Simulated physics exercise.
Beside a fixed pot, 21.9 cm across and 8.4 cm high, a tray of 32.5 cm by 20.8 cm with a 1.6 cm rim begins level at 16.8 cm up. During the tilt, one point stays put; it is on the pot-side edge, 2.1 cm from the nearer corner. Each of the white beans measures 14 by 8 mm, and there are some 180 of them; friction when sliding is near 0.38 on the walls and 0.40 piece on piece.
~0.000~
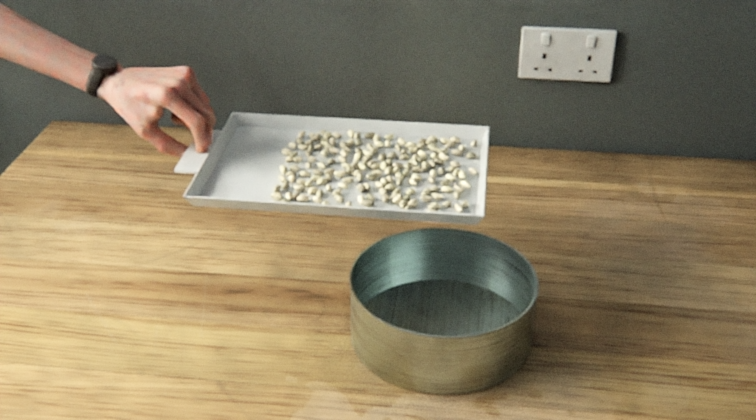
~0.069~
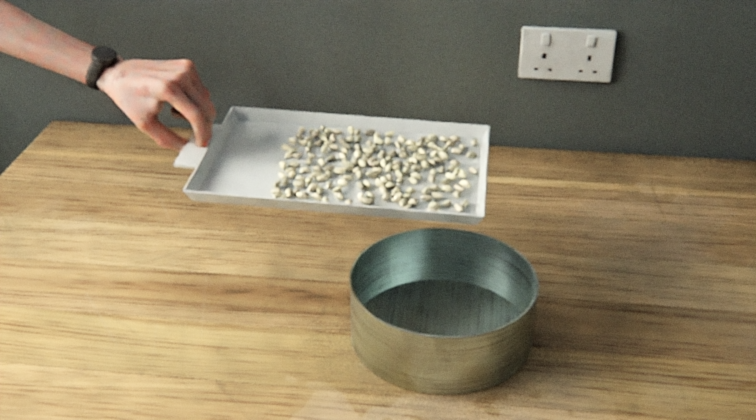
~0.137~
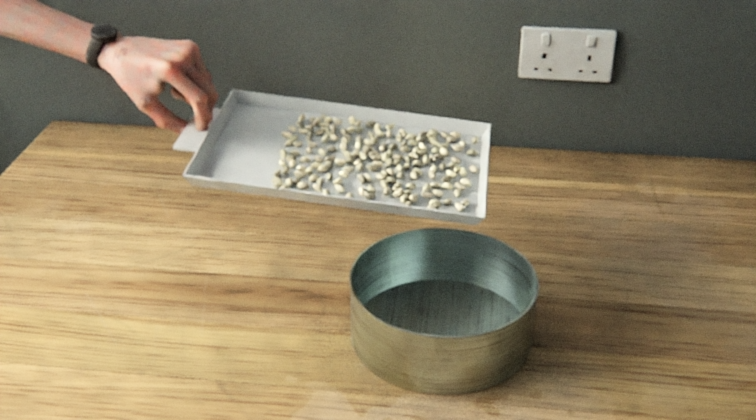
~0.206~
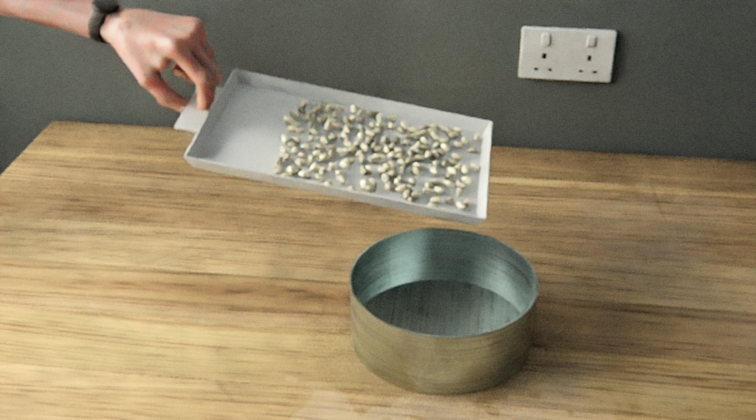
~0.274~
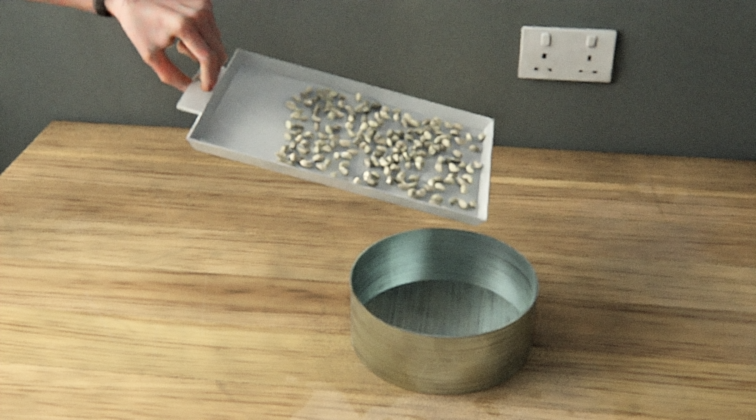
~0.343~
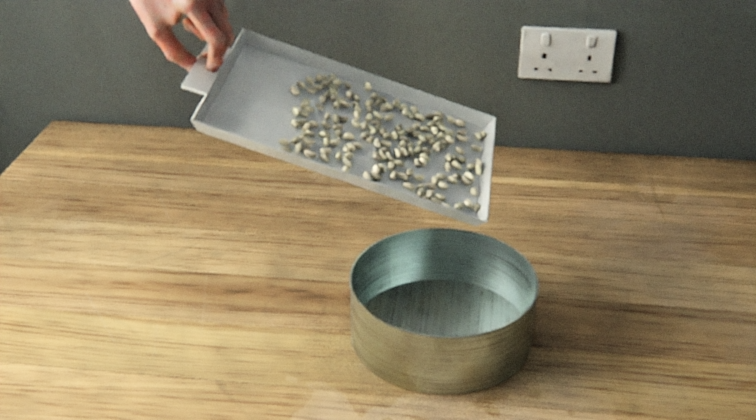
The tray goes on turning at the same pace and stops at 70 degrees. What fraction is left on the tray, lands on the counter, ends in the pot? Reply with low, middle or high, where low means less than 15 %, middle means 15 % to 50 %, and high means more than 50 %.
My answer: Left on the tray - low; counter - middle; pot - high.
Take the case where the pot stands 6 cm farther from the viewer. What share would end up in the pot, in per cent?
In that setup it would come to near 55 per cent.
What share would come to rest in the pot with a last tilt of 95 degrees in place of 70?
Estimated share: About 65 %.
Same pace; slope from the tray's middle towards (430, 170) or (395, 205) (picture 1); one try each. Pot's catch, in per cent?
Near 30 and 95 percent, in that order.
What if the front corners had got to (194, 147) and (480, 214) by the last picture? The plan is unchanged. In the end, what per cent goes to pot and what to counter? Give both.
The pot gets 80 and the counter 15.
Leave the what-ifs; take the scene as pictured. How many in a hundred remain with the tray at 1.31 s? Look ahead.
Of the load, some 20 percent.
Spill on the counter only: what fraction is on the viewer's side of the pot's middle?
Roughly 30 per cent.
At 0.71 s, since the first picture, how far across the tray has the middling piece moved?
By then it sits near 9 cm from where it began.
Then, at 0.71 s, tilt 44 degrees; the tray holds 100 %, the pot 0 %.
After 0.96 s, tilt 60 degrees; the tray holds 70 %, the pot 10 %.
After 1.31 s, tilt 70 degrees; the tray holds 20 %, the pot 45 %.
In the end, at 2.7 s, tray 10 %, counter 30 %, pot 65 %.
